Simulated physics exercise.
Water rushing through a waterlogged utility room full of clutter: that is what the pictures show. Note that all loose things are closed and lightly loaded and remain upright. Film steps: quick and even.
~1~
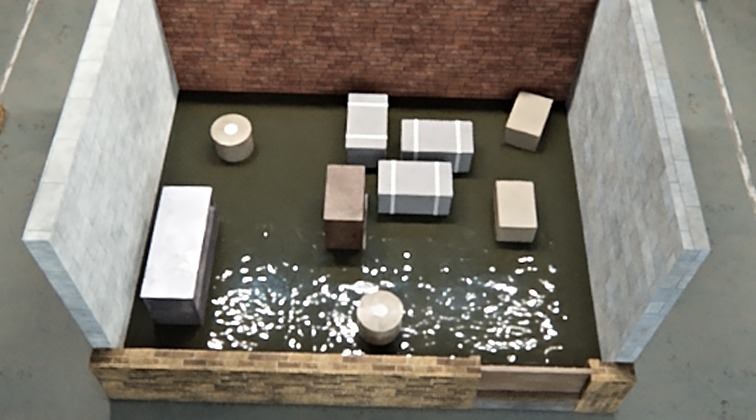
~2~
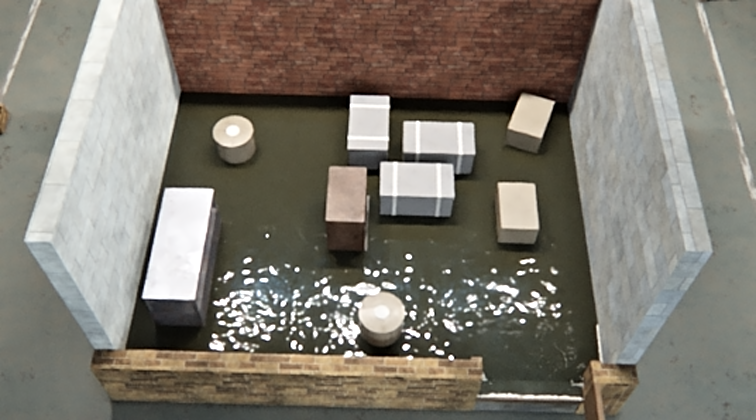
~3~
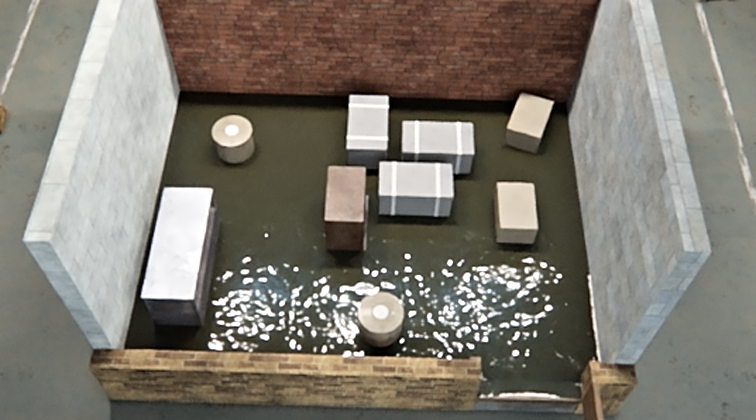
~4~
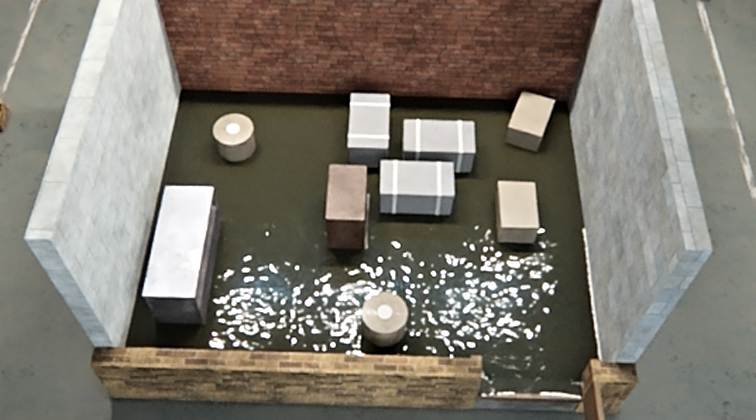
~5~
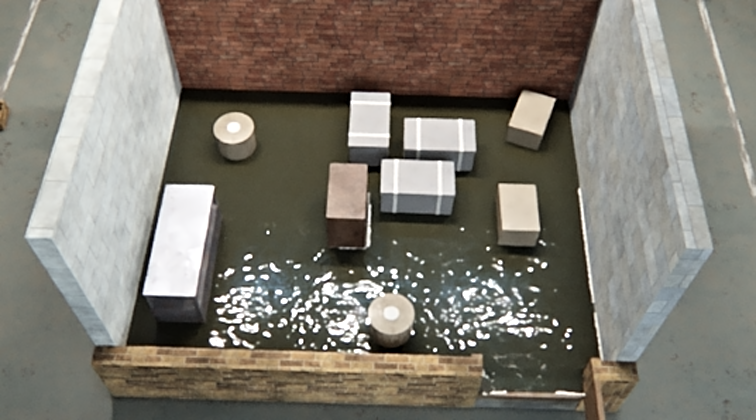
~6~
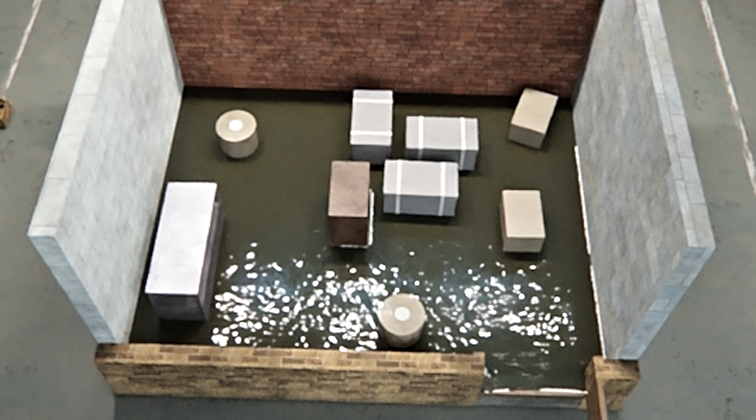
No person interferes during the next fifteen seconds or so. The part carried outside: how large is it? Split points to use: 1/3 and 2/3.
From 1/3 to 2/3.
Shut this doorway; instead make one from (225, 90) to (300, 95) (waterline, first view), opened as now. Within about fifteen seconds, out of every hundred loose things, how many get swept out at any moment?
About 40 %.
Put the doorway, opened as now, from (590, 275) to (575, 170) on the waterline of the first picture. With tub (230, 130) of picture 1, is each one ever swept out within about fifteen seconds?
My call: Stays.
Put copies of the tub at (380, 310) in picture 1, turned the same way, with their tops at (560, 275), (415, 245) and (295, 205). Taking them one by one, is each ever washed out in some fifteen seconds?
First one makes it out, second one makes it out, third one does not escape.
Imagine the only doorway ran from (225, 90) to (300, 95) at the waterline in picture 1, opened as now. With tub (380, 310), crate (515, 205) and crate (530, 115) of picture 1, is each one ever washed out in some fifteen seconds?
Outcome by item: Retained / retained / retained.
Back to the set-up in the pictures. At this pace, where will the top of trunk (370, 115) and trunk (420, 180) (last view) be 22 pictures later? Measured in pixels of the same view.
I'd expect them close to (440, 176) and (506, 310).
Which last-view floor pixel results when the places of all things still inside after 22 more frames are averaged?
At about (449, 224).
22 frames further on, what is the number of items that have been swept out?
The number works out to 2.
A moment on, 0 of 7 are out; 7 afloat.
Next, 1 of 7 are out; 6 afloat.
Later, 2 of 7 are out; 5 afloat.
In the end, 3 of 7 are out; 4 afloat.
